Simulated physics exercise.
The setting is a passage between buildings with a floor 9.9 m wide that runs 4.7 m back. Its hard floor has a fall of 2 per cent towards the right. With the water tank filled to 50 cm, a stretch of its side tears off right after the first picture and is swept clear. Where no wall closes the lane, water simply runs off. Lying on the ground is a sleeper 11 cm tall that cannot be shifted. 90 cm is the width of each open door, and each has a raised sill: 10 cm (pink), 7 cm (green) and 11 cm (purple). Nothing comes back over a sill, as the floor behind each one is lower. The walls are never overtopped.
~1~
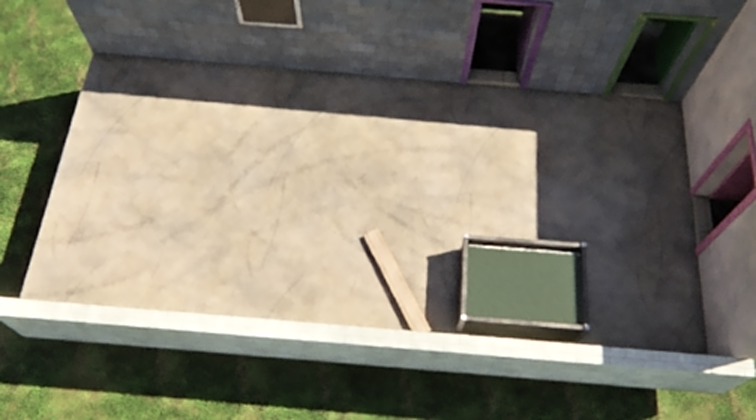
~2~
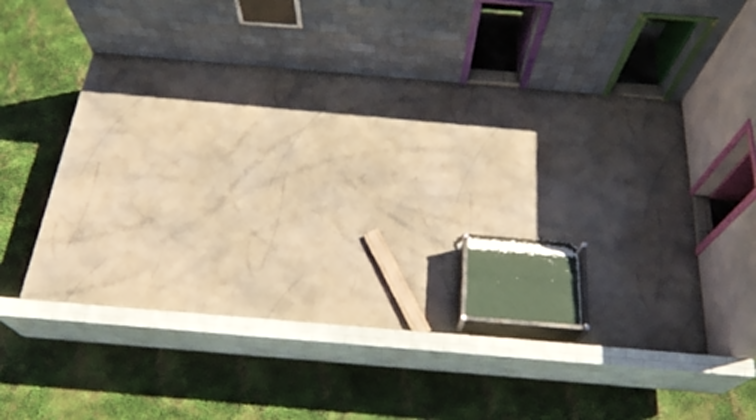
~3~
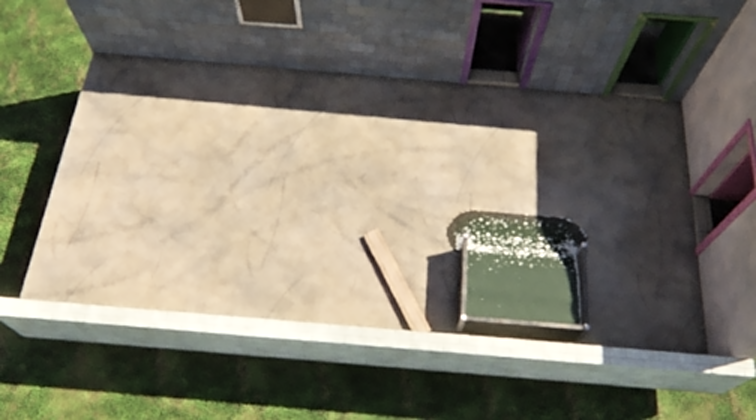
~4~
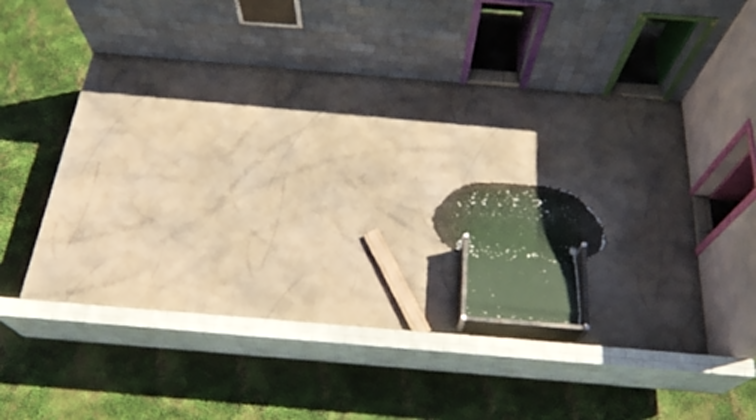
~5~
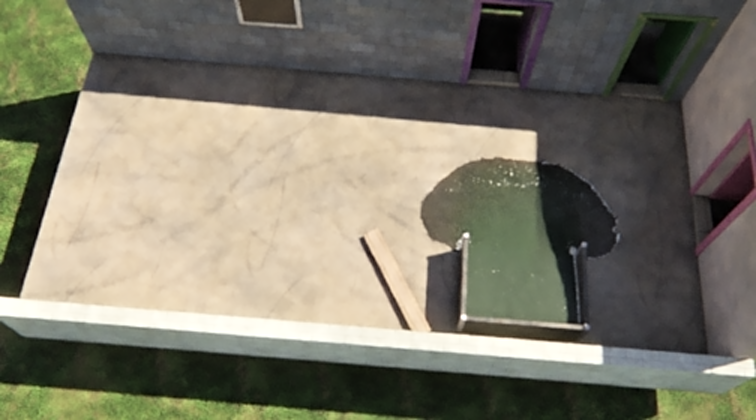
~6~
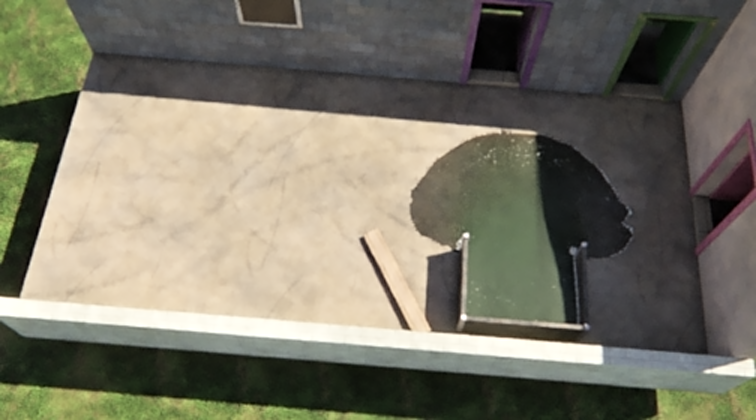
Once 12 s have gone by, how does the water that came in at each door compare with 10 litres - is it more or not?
The pink door lets in too little to count; the green door lets in too much; the purple door lets in too much.
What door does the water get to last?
It is the pink one.
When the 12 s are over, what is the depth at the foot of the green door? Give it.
6.0 cm.
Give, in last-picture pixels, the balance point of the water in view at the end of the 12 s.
The water's centre is around (574, 223).
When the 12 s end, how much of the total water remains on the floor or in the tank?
Still there: Roughly 90 %.
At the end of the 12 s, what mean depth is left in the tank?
The mean depth is around 2 cm.
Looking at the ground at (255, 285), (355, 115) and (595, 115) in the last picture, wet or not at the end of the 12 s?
Going through the three points: Not yet touched, then awash, then awash.
A moment later water covers 25 % of the floor and is deepest (24 cm) near (512, 87); pink door not reached, green door not reached, purple door 7 cm at the sill, 2 L in.
Soon after water covers 30 % of the floor and is deepest (24 cm) near (680, 101); pink door 2 cm at the sill, 0 L in, green door 13 cm at the sill, 4 L in, purple door 19 cm at the sill, 32 L in.
Next water covers 30 % of the floor and is deepest (18 cm) near (659, 100); pink door 4 cm at the sill, 0 L in, green door 11 cm at the sill, 21 L in, purple door 10 cm at the sill, 50 L in.
Later on water covers 50 % of the floor and is deepest (12 cm) near (708, 371); pink door 7 cm at the sill, 0 L in, green door 8 cm at the sill, 45 L in, purple door 2 cm at the sill, 51 L in.
At the end water covers 30 % of the floor and is deepest (10 cm) near (708, 371); pink door 8 cm at the sill, 0 L in, green door 6 cm at the sill, 46 L in, purple door 1 cm at the sill, 51 L in.
